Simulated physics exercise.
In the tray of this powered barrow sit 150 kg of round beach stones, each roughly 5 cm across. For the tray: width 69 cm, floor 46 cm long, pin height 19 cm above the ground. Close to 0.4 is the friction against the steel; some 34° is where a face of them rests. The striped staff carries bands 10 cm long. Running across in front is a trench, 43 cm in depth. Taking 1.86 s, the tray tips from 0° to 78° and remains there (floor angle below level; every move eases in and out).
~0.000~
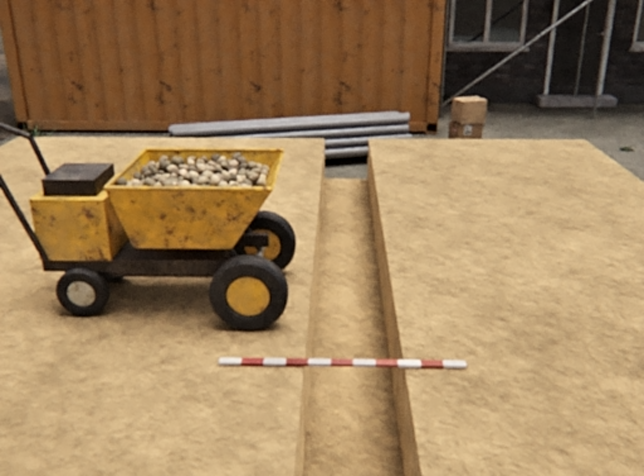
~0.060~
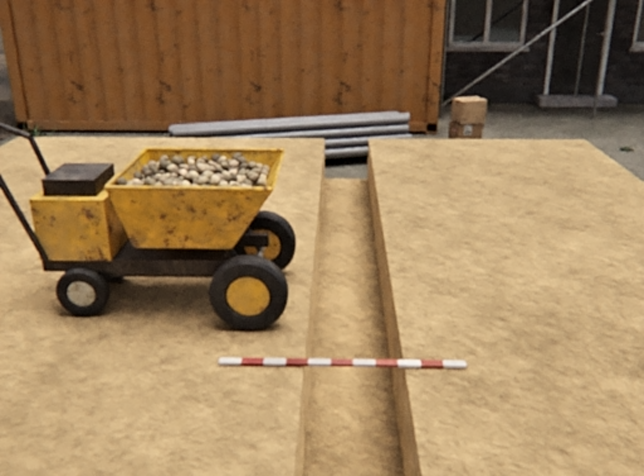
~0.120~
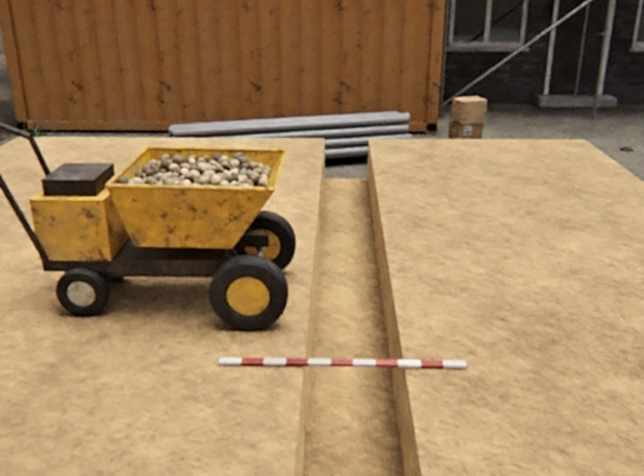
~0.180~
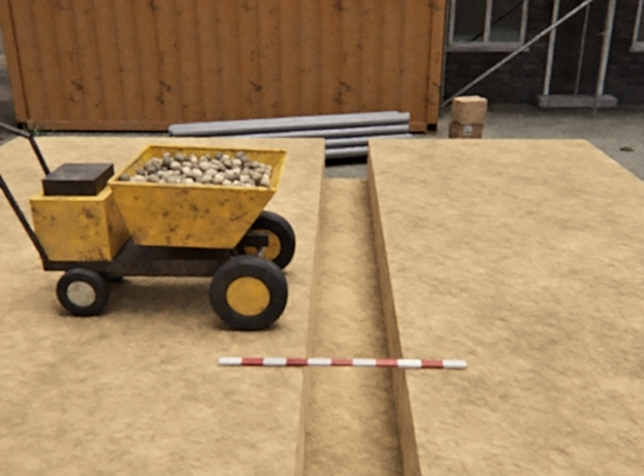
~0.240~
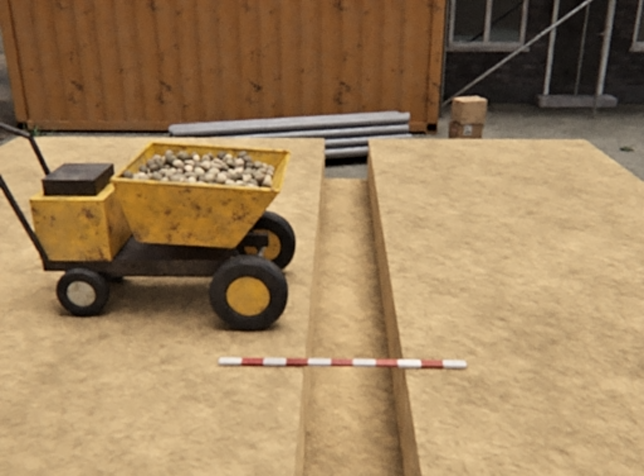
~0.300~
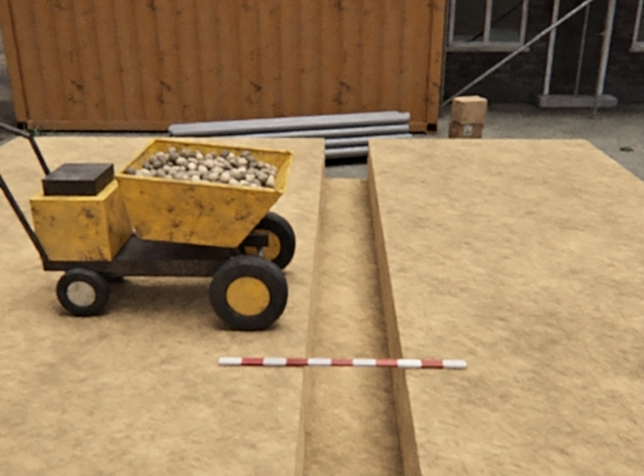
On a building site, a yellow barrow's tray of round stones tilts slightly to the right.
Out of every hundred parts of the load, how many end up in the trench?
Close to 54 in a hundred.
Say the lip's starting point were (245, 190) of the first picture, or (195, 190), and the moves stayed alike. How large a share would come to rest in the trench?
85 and 100 %.
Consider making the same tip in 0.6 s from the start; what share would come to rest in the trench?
It would be near 30 per cent.
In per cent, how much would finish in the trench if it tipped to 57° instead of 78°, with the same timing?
It would be close to 45 percent.
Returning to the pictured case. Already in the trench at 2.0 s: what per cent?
Some 30 per cent of the load by that point.
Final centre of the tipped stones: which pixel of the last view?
Around (388, 349).
After 1.4 s the floor is at 66°; 94 % in the tray, 6 % in the trench, 1 % past the trench; the foremost stones are at (399, 288).
After 2.0 s the floor is at 78°; 28 % in the tray, 30 % in the trench, 42 % past the trench; the foremost stones are at (527, 294).
After 2.3 s the floor is at 78°; 8 % in the tray, 44 % in the trench, 48 % past the trench; the foremost stones are at (573, 285).
After 4.3 s the floor is at 78°; 0 % in the tray, 54 % in the trench, 46 % past the trench; the foremost stones are at (594, 284).
